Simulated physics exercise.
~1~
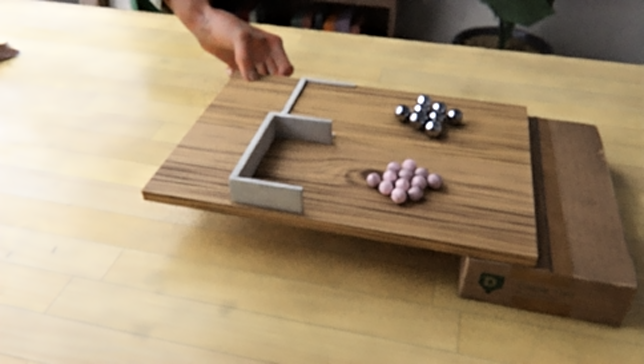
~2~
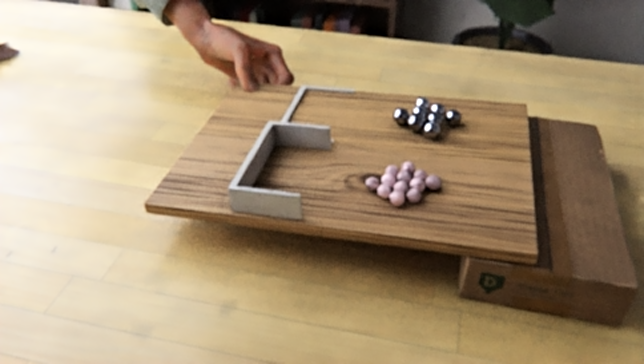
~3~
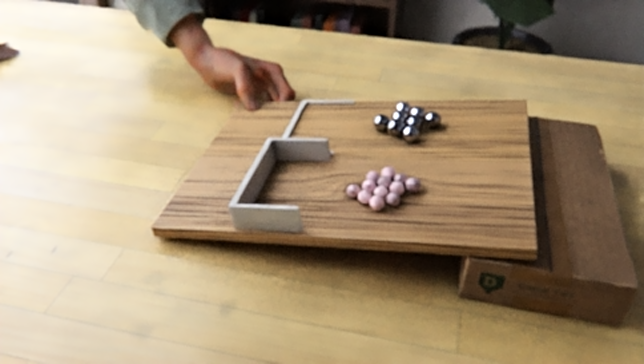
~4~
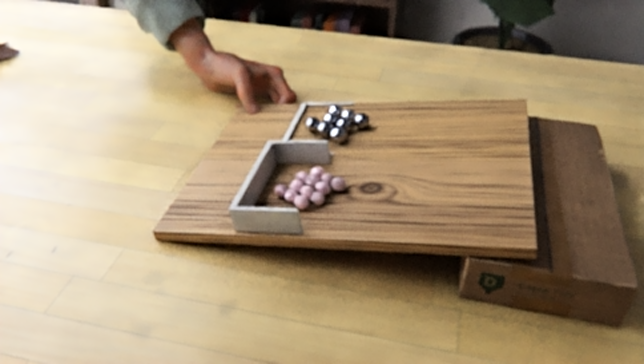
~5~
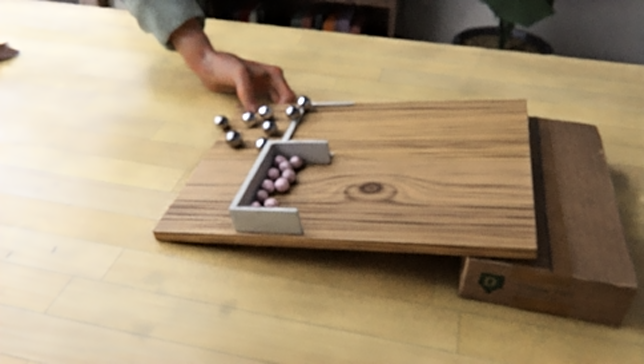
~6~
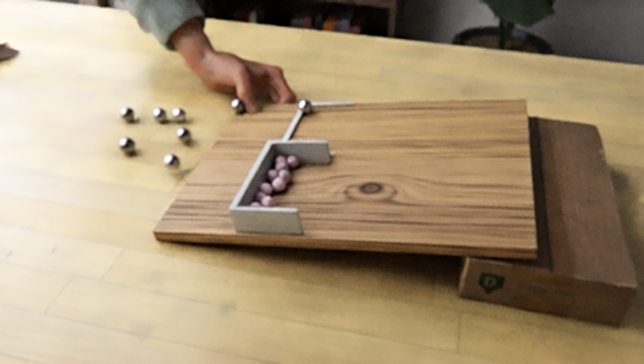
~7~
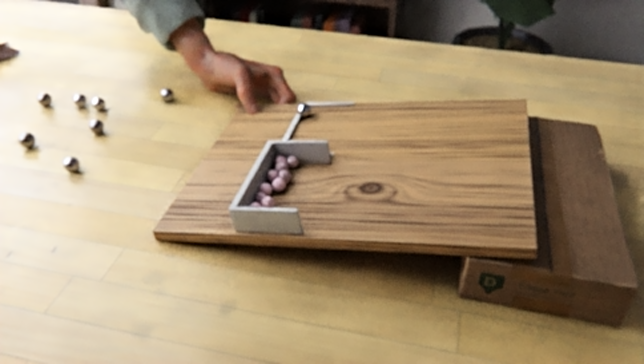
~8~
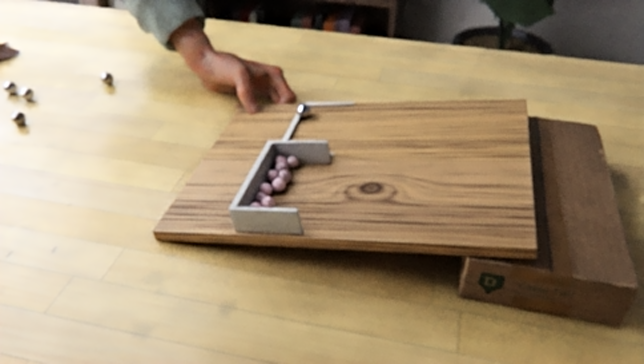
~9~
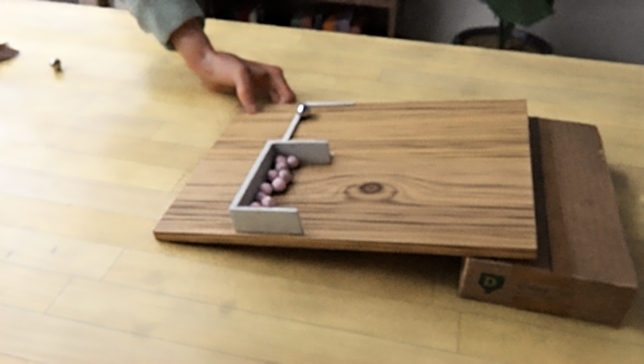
On a pale wooden table, seen from slightly above with a potted plant behind, a wood-grained board rests its right end on a brown box while a hand holds the left end. Pink balls sit on the near side and shiny metal balls on the far side, with grey barriers to their left. The hand lowers the left end a little, and both groups move left. The pink balls gather inside the near bracket and stay there. Most metal balls pass the thin far strip and roll away leftward over the table, while one remains at the strip.
